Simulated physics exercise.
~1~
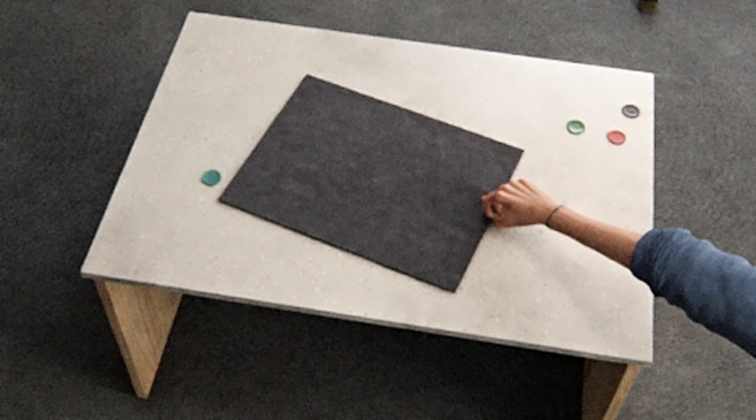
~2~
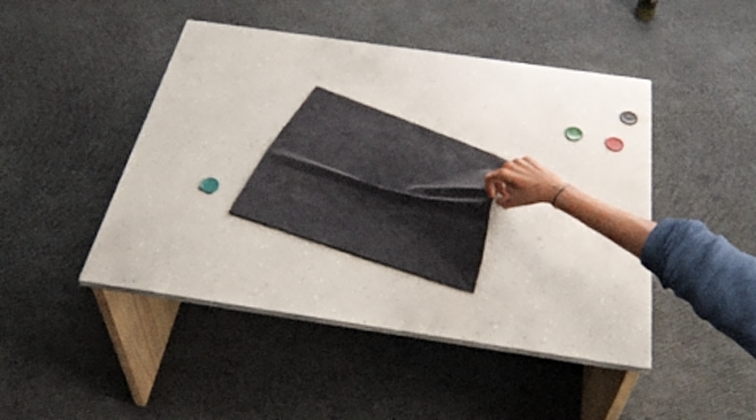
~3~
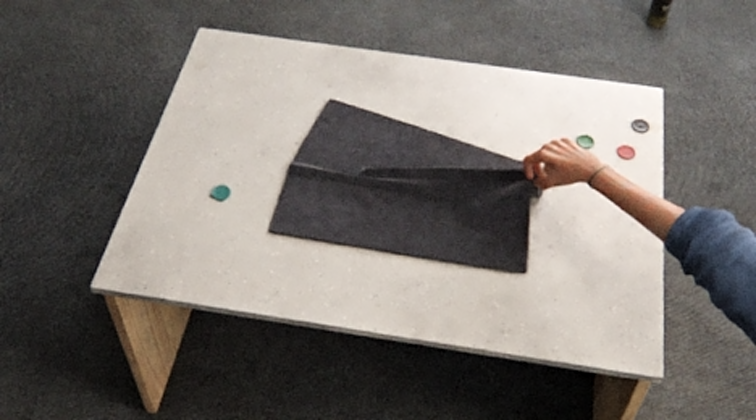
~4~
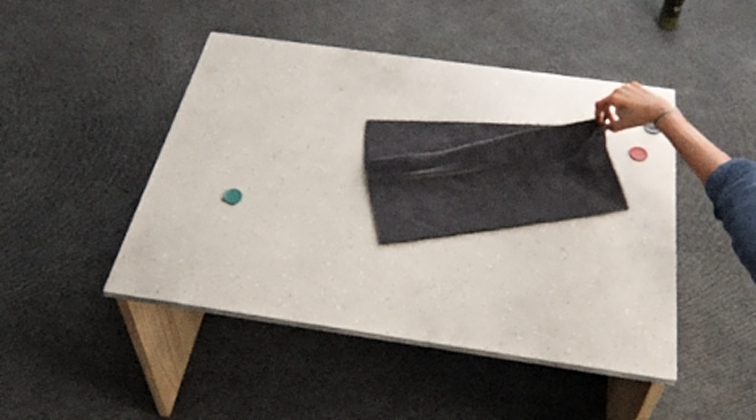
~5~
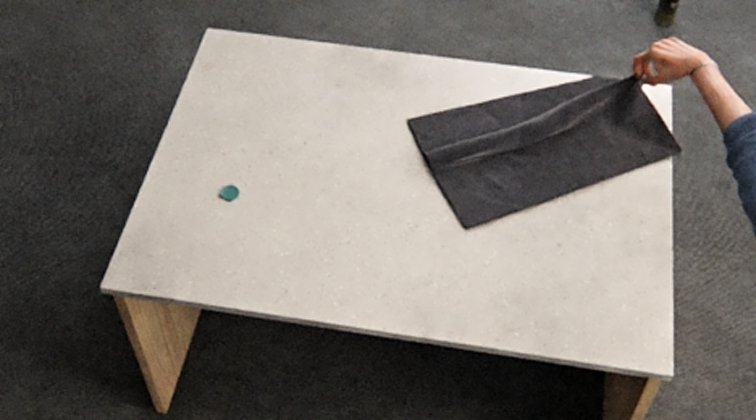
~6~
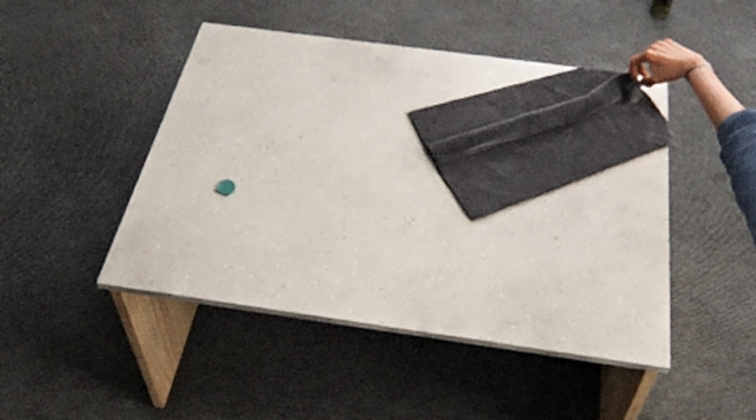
A dark cloth lying on a pale table was pinched at its right side by a hand, which dragged it to the upper right corner, covering the red, green and black discs there, while a teal one at left stayed in view.
